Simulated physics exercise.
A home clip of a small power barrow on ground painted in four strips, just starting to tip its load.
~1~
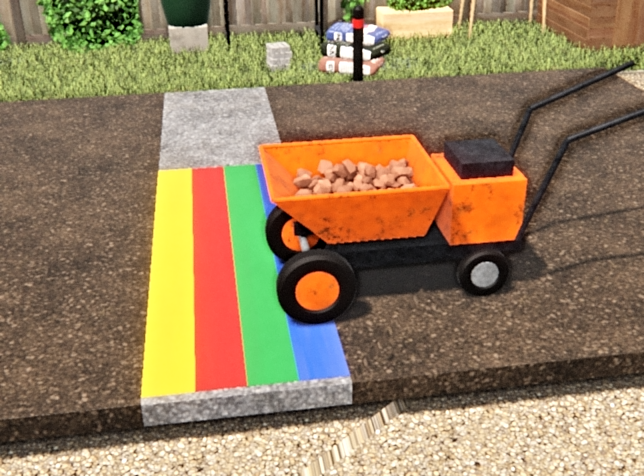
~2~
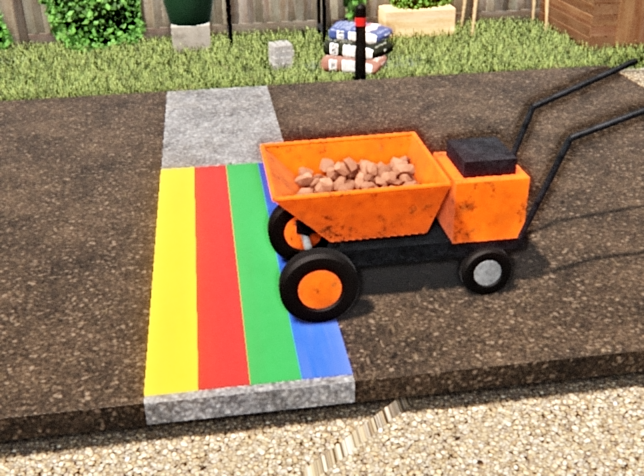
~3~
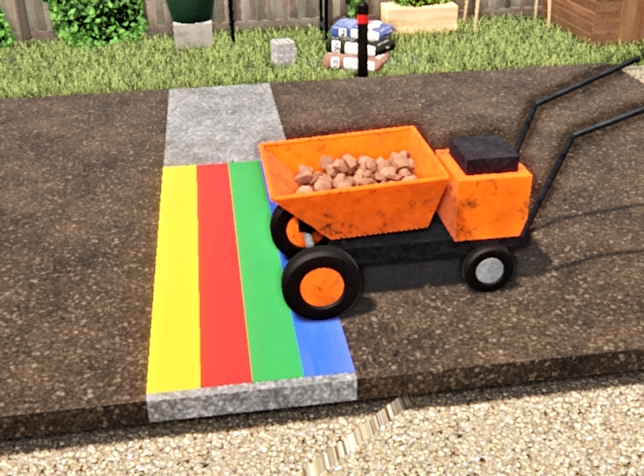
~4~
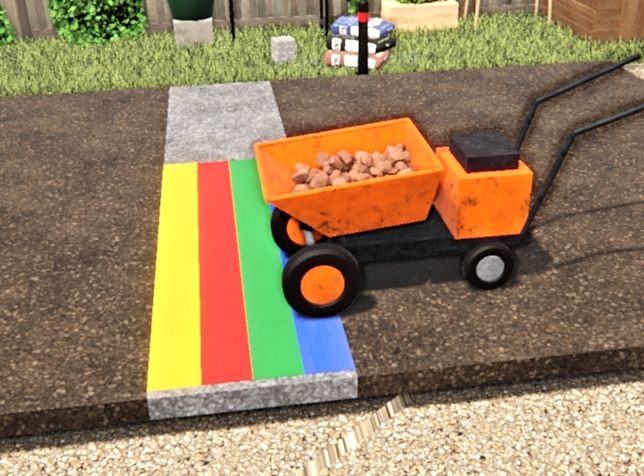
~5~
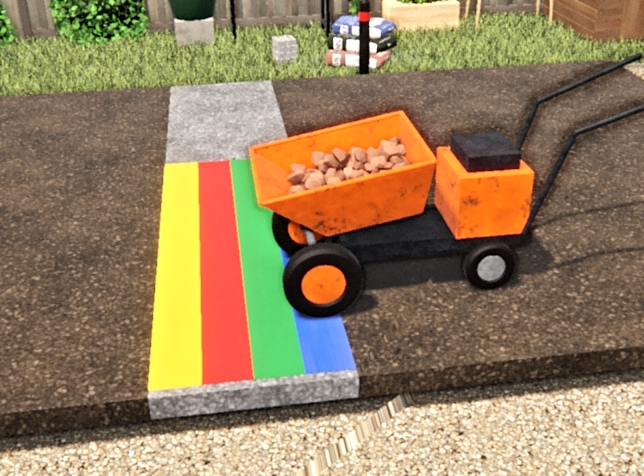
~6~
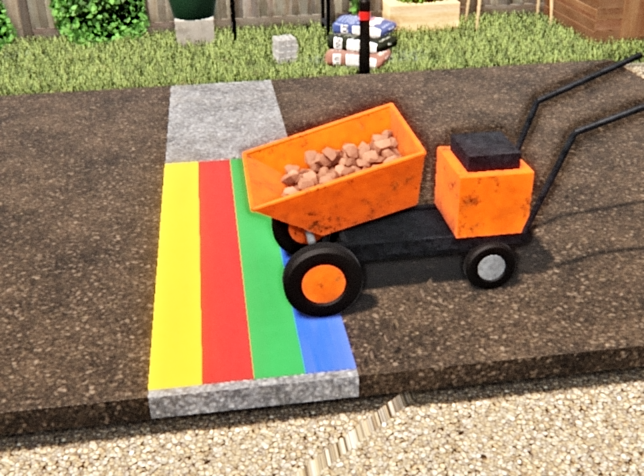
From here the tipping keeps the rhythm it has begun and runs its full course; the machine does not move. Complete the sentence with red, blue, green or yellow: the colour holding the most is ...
The colour holding the most is yellow.
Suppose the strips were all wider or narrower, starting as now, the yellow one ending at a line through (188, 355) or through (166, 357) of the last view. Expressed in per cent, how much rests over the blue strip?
About 0 per cent first, then about 0 per cent.
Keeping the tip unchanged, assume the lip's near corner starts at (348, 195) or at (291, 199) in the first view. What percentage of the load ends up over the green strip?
Try 1: 30 %. Try 2: 0 %.
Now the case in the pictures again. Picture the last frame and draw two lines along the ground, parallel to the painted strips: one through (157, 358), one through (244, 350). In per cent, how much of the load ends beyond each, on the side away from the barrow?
Estimate, first then second: 30 %, 90 %.
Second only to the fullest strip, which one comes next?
That would be the red strip, in second.
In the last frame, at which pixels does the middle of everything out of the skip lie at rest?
About (169, 290).
Shortly afterwards, skip tipped steeply; the whole lot in the skip.
Next, skip tipped right over; near half in the skip; a little over the red strip; near a third over the yellow strip; a little off the paint.
Some moments later, skip tipped right over; a little in the skip; a little over the red strip; near half over the yellow strip; near a quarter off the paint.
In the end, skip tipped right over; a little in the skip; none at all over the blue strip; none at all over the green strip; a little over the red strip; near half over the yellow strip; near a quarter off the paint.
